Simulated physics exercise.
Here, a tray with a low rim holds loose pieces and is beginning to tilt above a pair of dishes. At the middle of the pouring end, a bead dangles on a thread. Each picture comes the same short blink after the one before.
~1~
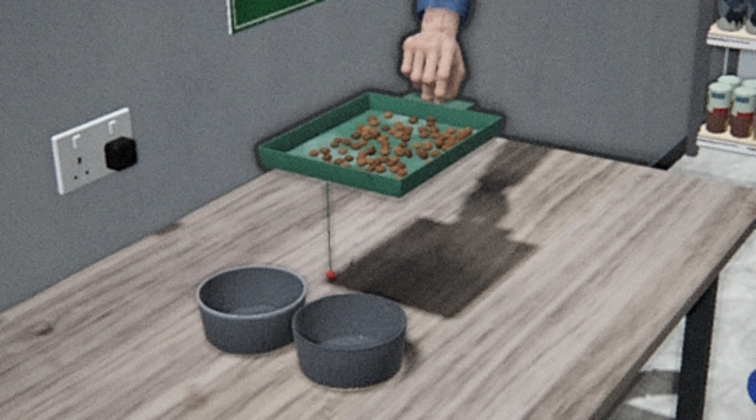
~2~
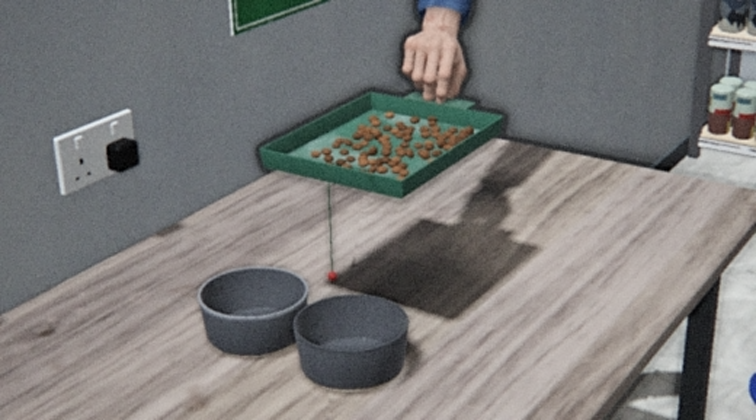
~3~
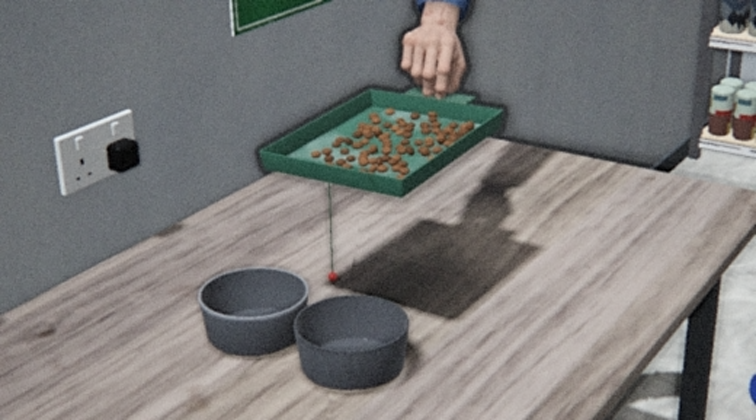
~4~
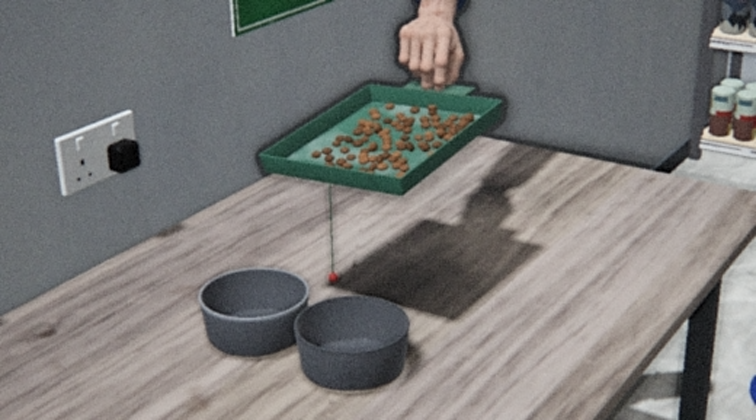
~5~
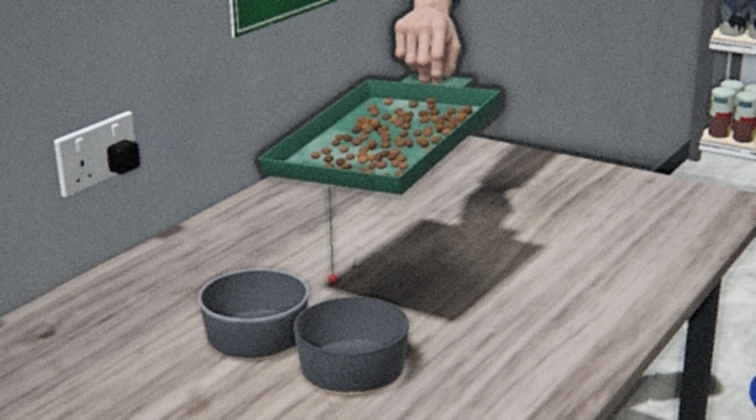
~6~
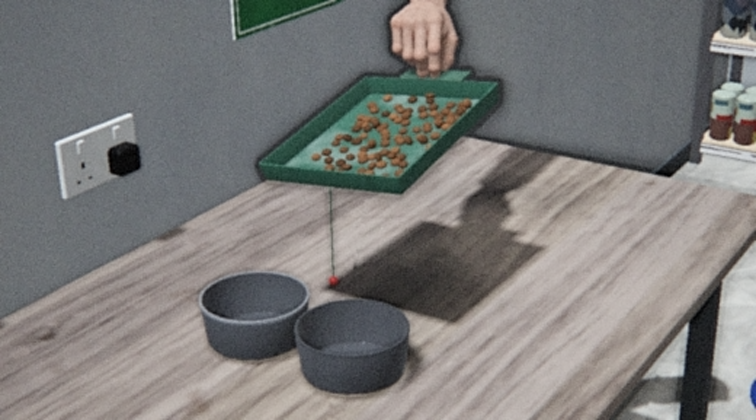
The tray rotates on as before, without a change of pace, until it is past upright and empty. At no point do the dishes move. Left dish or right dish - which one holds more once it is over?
The left one holds more.
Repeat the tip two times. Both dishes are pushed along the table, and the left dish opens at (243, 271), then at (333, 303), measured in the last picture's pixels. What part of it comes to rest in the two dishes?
90 per cent, then 10 per cent.
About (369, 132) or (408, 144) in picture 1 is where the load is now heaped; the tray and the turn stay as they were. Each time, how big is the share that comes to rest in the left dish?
First try 70 %, second try 70 %.
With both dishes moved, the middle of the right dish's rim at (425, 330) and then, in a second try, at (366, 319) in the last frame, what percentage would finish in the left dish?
It would be roughly 10 per cent, followed by roughly 100 per cent.
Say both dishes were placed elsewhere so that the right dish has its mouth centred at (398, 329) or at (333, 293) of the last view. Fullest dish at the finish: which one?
The left-placed dish first, the left-placed dish second.
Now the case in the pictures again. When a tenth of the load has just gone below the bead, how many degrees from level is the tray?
I'd say it is tilted about 95°.
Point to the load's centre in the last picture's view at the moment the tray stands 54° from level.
The middle of the pieces lands at roughly (315, 154).
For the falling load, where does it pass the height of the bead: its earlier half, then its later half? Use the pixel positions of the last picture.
The opening half passes (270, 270), the closing half (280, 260).
Shortly afterwards, tray tipped steeply; the whole lot on the tray.
Next, tray tipped right over; the bulk on the tray; a little in the left dish; a little in the air.
Some moments later, tray tipped past a quarter turn; the bulk in the left dish; near a quarter outside both.
In the end, tray tipped past a quarter turn; none at all in the right dish; the bulk in the left dish; near a quarter outside both.
